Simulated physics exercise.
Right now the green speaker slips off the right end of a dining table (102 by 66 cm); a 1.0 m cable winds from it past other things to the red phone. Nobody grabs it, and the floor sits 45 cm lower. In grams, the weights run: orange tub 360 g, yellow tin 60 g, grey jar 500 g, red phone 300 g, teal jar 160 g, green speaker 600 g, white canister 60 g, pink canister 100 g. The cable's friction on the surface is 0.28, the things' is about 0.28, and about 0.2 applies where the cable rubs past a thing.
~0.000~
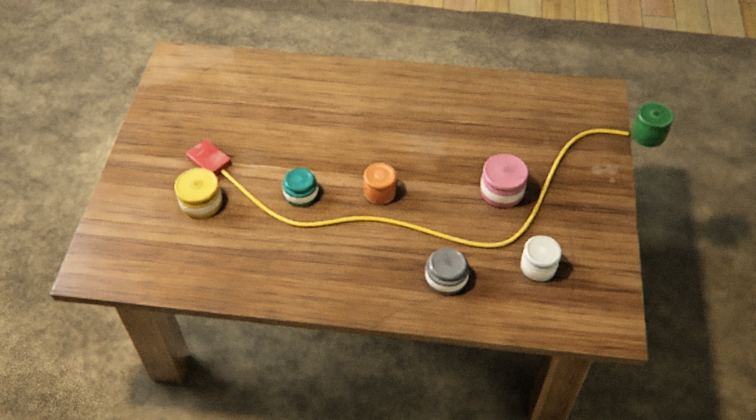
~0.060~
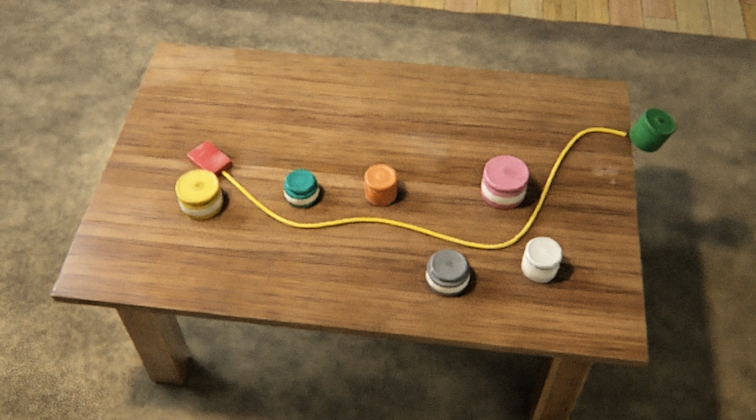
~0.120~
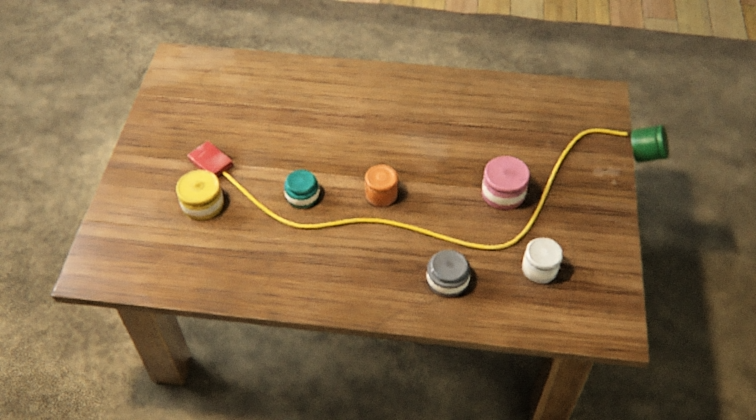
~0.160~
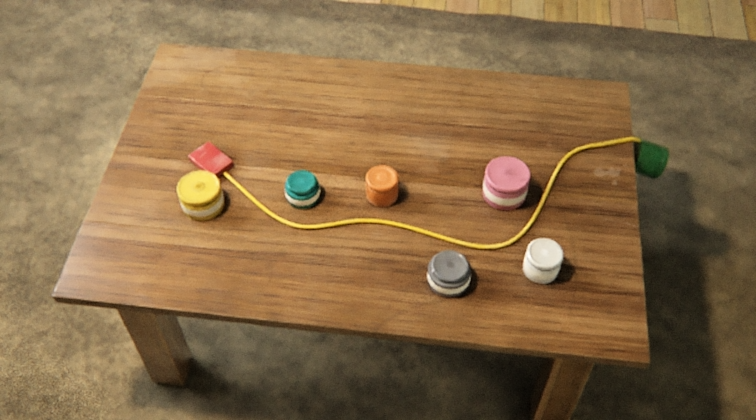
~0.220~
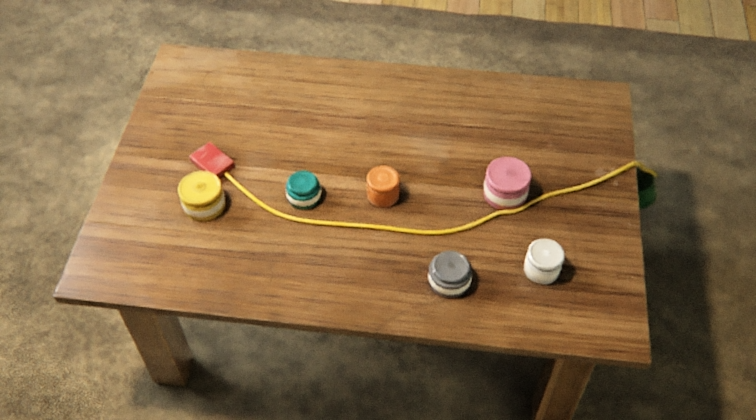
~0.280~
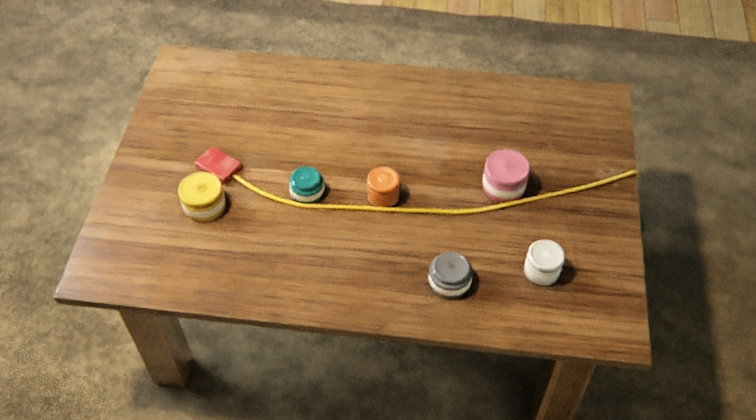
In this clip, a green object tied to a yellow cable drops past a wooden table's right edge and out of sight, and the cable straightens among several small containers, tugging the red object at its other end slightly rightward.
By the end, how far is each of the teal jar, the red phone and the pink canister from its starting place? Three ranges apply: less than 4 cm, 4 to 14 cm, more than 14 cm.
At the end, the teal jar is left far from its place. The red phone is left far from its place. The pink canister is left far from its place.
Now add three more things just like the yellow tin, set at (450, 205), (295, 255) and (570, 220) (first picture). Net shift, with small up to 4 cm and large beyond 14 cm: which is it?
First: A big shift; second: A slight shift; third: A slight shift.
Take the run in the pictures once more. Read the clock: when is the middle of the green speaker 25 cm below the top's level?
Answer: 0.28 s on the clock.
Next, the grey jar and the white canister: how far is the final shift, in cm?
Grey jar roughly 0 cm, white canister roughly 2 cm.
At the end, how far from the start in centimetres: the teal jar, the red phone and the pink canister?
About: Teal jar 20 cm, red phone 60 cm, pink canister 20 cm.
After 0.5 s, the cable's tail end at (391, 217); red phone 33 cm off its start, pink canister 18 cm off its start, teal jar 16 cm off its start.
After 0.7 s, the cable's tail end at (498, 257); red phone 54 cm off its start, pink canister 20 cm off its start, teal jar 18 cm off its start.
After 1.0 s, the cable's tail end at (525, 269); red phone 59 cm off its start at (504, 255), pink canister 20 cm off its start at (498, 98), teal jar 18 cm off its start at (344, 118).
After 1.2 s, the cable's tail end at (525, 269); red phone 59 cm off its start, pink canister 20 cm off its start, teal jar 18 cm off its start.
After 2.4 s, the cable's tail end at (525, 269); red phone 59 cm off its start at (504, 255), pink canister 20 cm off its start at (498, 98), teal jar 18 cm off its start at (344, 118), green speaker over the edge.
